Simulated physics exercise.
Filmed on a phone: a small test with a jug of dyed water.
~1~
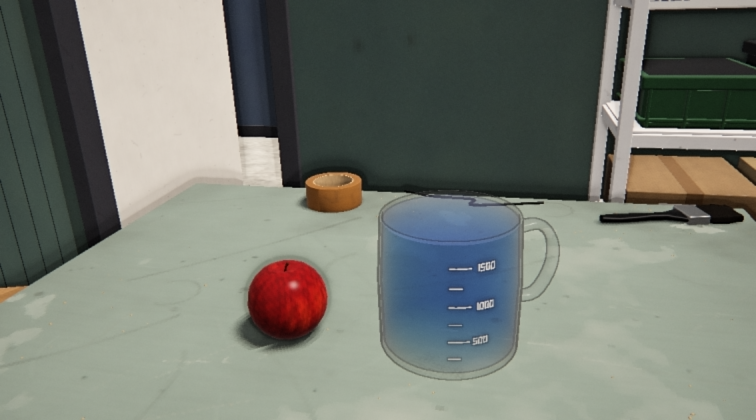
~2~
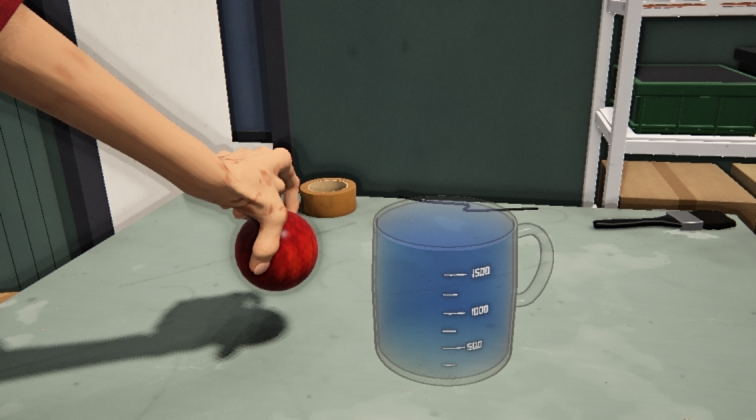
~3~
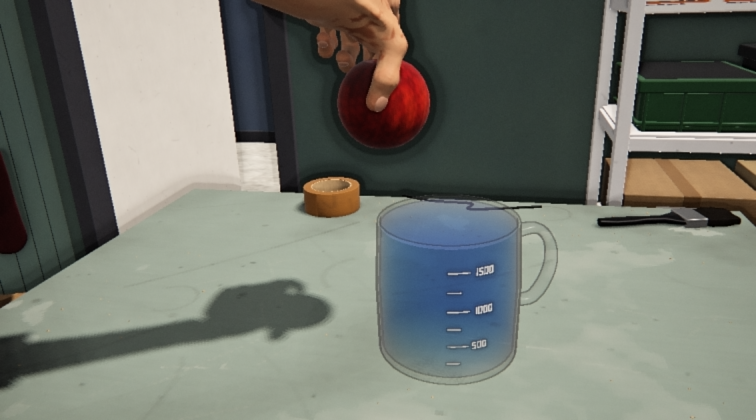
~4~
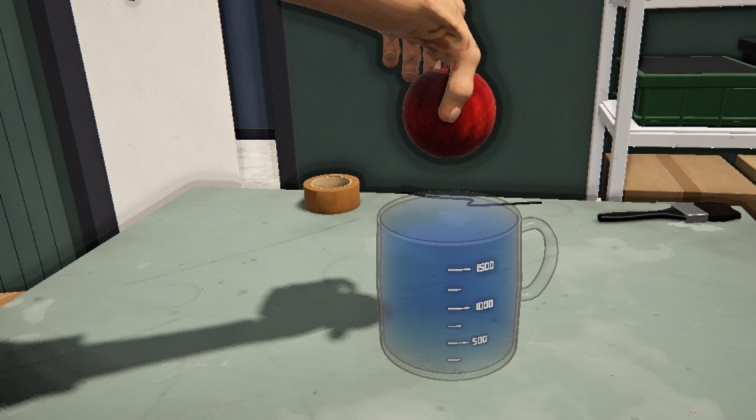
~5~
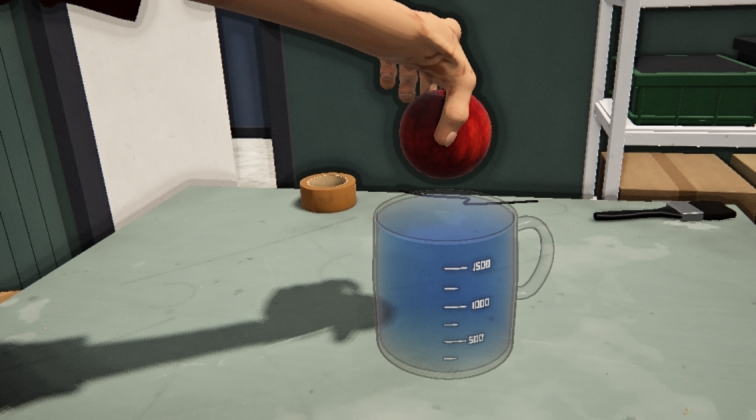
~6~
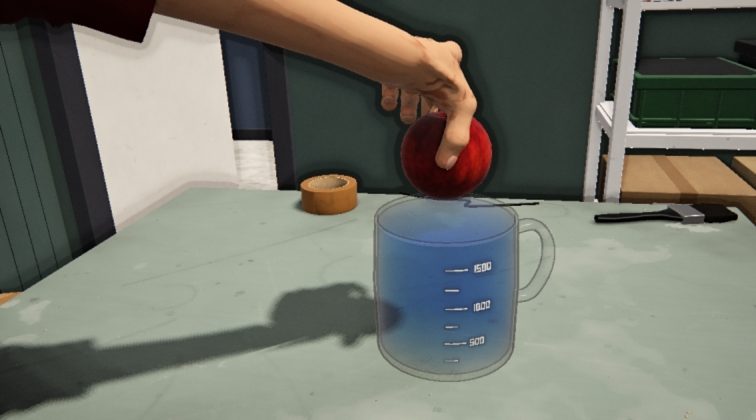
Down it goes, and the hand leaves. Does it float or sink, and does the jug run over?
In the dyed water it floats. The jug runs over.
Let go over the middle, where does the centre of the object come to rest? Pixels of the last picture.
Roughly at (445, 233).
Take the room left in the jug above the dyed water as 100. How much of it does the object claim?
I make it 330 per cent.
Shortly, the apple enters the dyed water; the jug is full to the brim; the top is wet.
Then, the apple comes up again; the jug is full to the brim; the top is wet.
At the finish, the apple bobs at the top; the jug is full to the brim; the top is wet.
